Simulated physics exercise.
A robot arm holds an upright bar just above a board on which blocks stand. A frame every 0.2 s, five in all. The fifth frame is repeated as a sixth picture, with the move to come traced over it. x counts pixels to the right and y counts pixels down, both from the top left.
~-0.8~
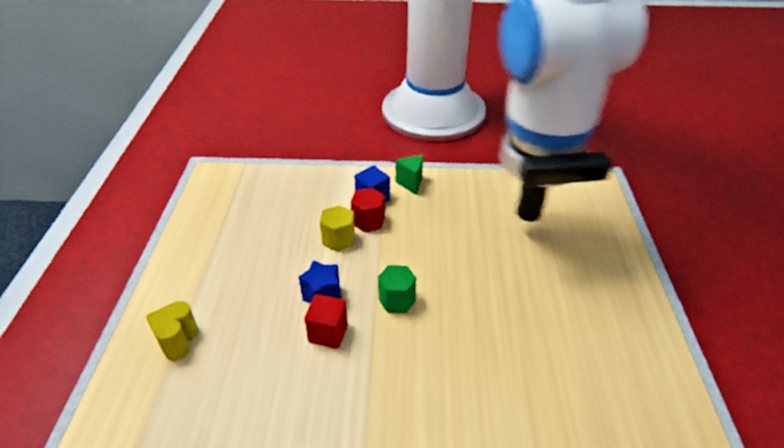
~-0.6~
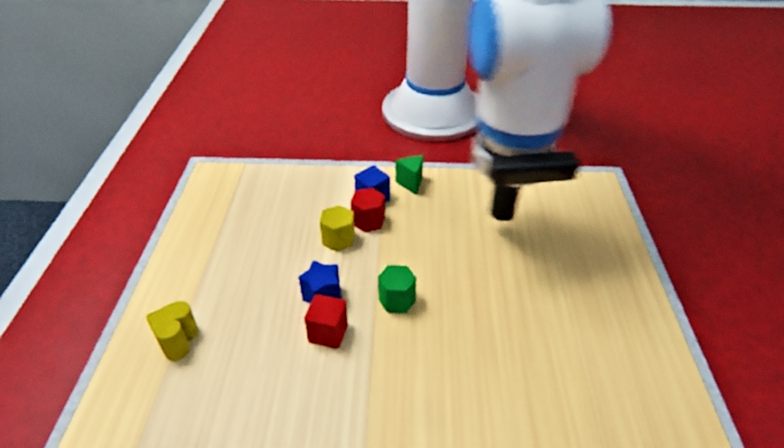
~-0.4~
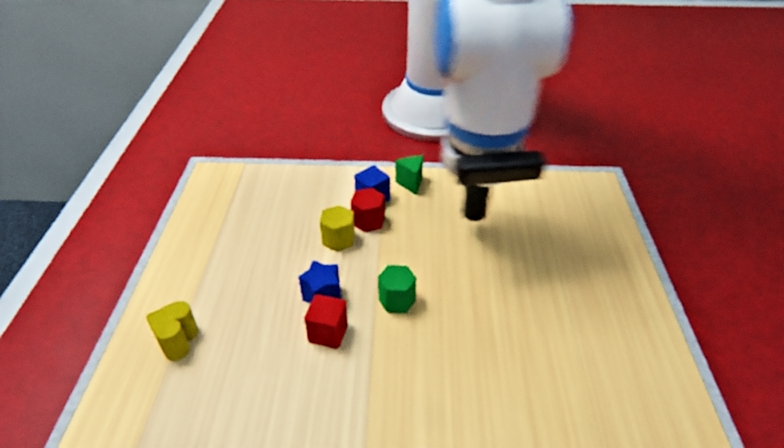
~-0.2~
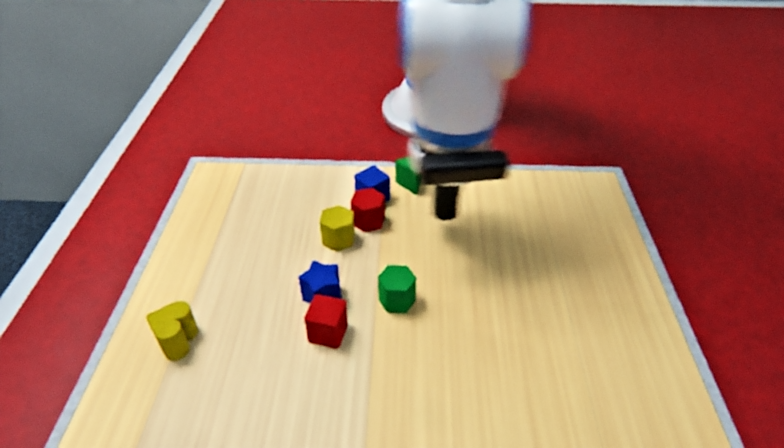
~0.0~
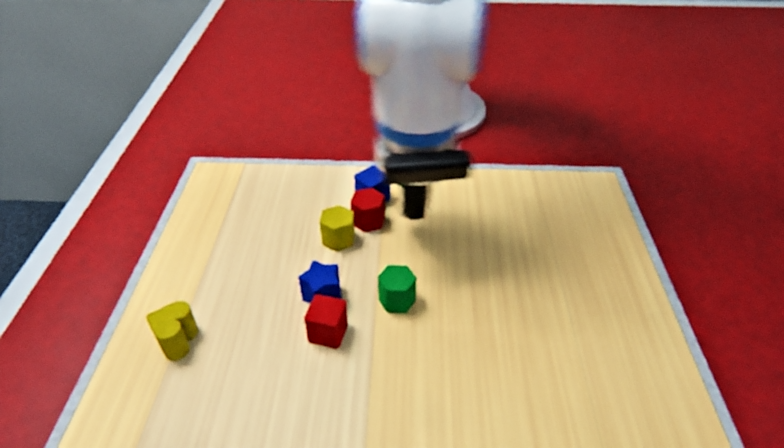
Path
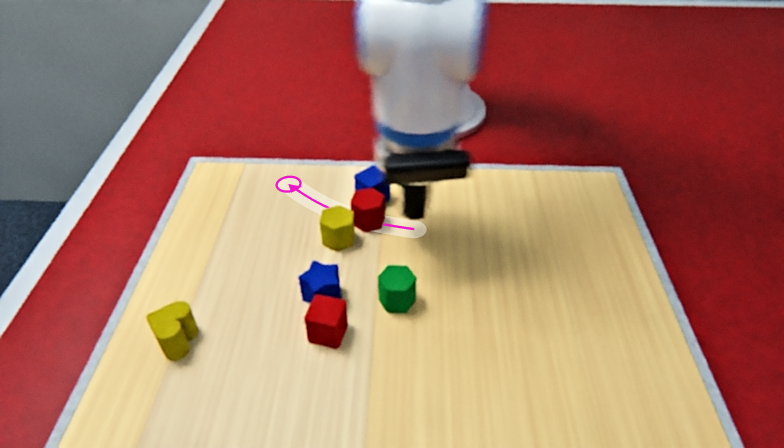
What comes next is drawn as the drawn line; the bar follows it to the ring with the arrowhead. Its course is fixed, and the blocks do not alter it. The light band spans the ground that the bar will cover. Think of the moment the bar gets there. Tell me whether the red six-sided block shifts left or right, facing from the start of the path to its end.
Answer: Left.
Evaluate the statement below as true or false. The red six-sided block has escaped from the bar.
Answer: True.
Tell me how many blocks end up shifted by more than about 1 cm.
One block, no more.
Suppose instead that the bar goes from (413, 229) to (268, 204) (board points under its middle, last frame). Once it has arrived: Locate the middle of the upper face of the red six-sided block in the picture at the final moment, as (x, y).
The red six-sided block ends near (239, 176).
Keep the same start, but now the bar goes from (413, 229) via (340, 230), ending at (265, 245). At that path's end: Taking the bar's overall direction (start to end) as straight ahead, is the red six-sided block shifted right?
In short: Yes.
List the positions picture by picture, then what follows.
Tip of the bar (529, 214), middles of tops, red six-sided block (368, 198), blue square (372, 176), in the first frame.
Bar (502, 213), nothing pushed, in the second frame.
Bar (474, 213), nothing pushed, in the third frame.
Bar (445, 213), nothing pushed, in the fourth frame.
Bar (414, 212), red six-sided block (368, 198), blue square (372, 176), in the fifth frame.
The line goes from (413, 229) through (364, 220) and (321, 204) to (289, 184).
On the path given first. One third of the way, bar (362, 203); red six-sided block (334, 192).
Two thirds of the way, bar (319, 188); red six-sided block (290, 181), turned 20° anticlockwise.
At the end, bar (286, 167); red six-sided block (260, 173), turned 90° anticlockwise; blue square unmoved.
